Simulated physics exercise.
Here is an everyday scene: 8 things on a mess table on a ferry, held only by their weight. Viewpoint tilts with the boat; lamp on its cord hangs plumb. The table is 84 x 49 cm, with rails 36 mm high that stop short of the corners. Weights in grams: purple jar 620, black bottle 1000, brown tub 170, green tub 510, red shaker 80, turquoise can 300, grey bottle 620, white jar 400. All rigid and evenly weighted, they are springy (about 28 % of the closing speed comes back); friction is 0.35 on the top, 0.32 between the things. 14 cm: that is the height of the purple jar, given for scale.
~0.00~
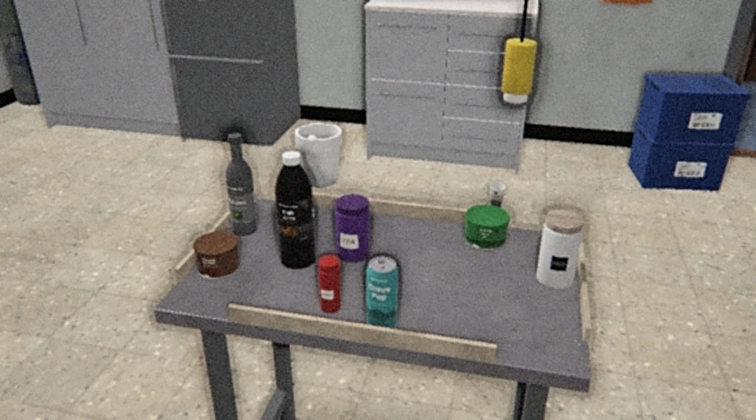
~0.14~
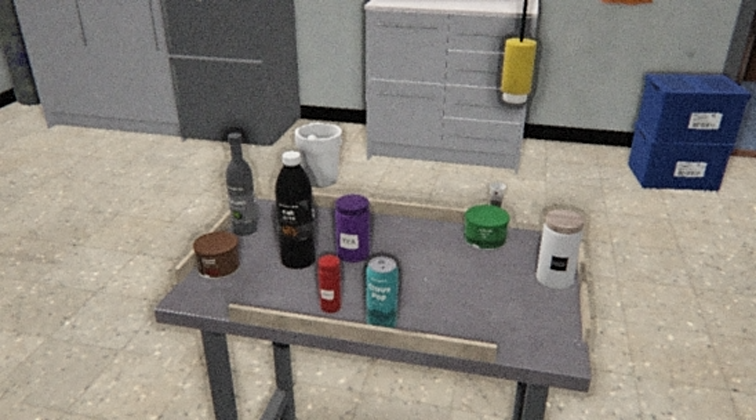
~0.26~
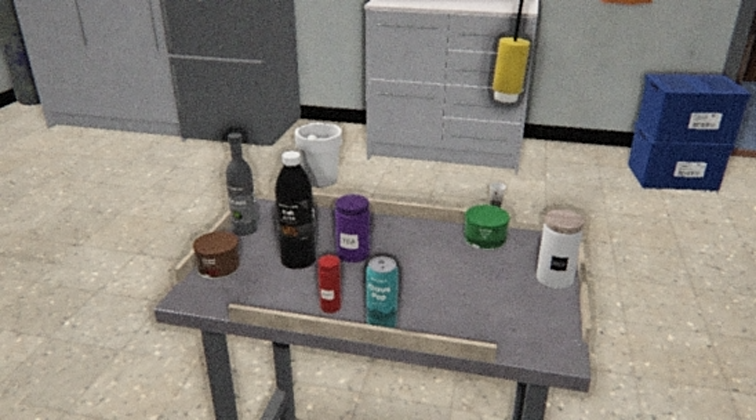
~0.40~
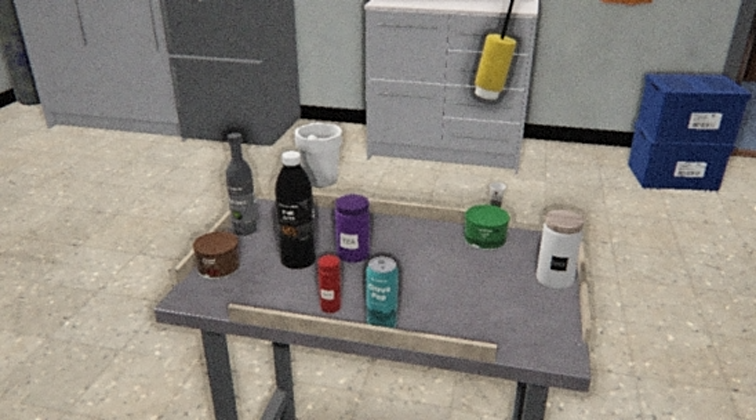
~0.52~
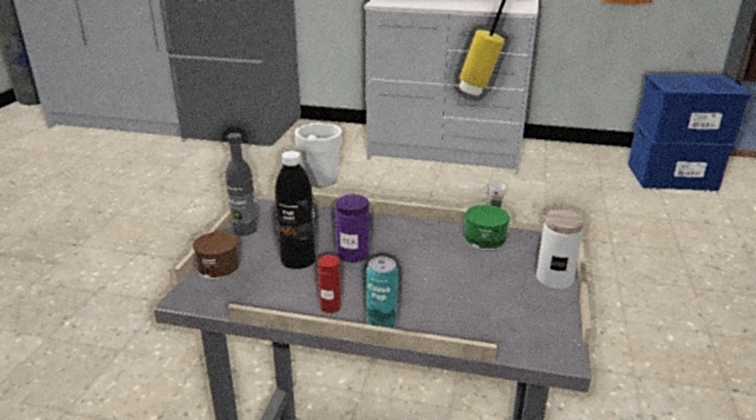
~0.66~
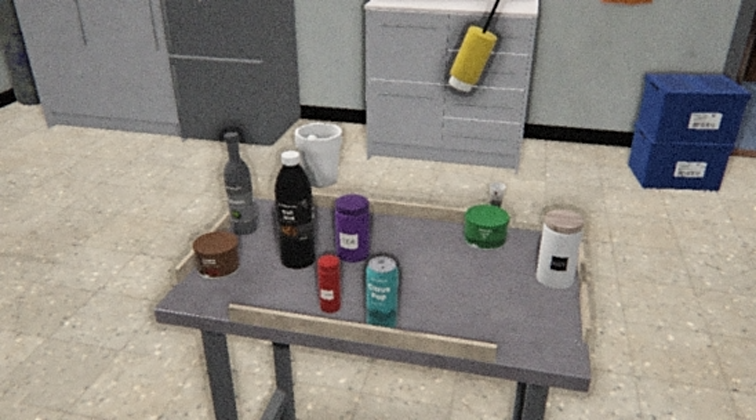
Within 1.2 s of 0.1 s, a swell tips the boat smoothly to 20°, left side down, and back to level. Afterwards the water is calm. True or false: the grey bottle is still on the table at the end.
False.
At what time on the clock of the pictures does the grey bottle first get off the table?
At about 0.9 s.
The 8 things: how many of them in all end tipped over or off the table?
My answer is 1.
Around 1.16 s, floor tilted 3°, left side down; grey bottle now off the table.
Around 1.46 s, boat level.
Finally (1.8 s), off the table, grey bottle; the other 7 still in place (within 5 cm).
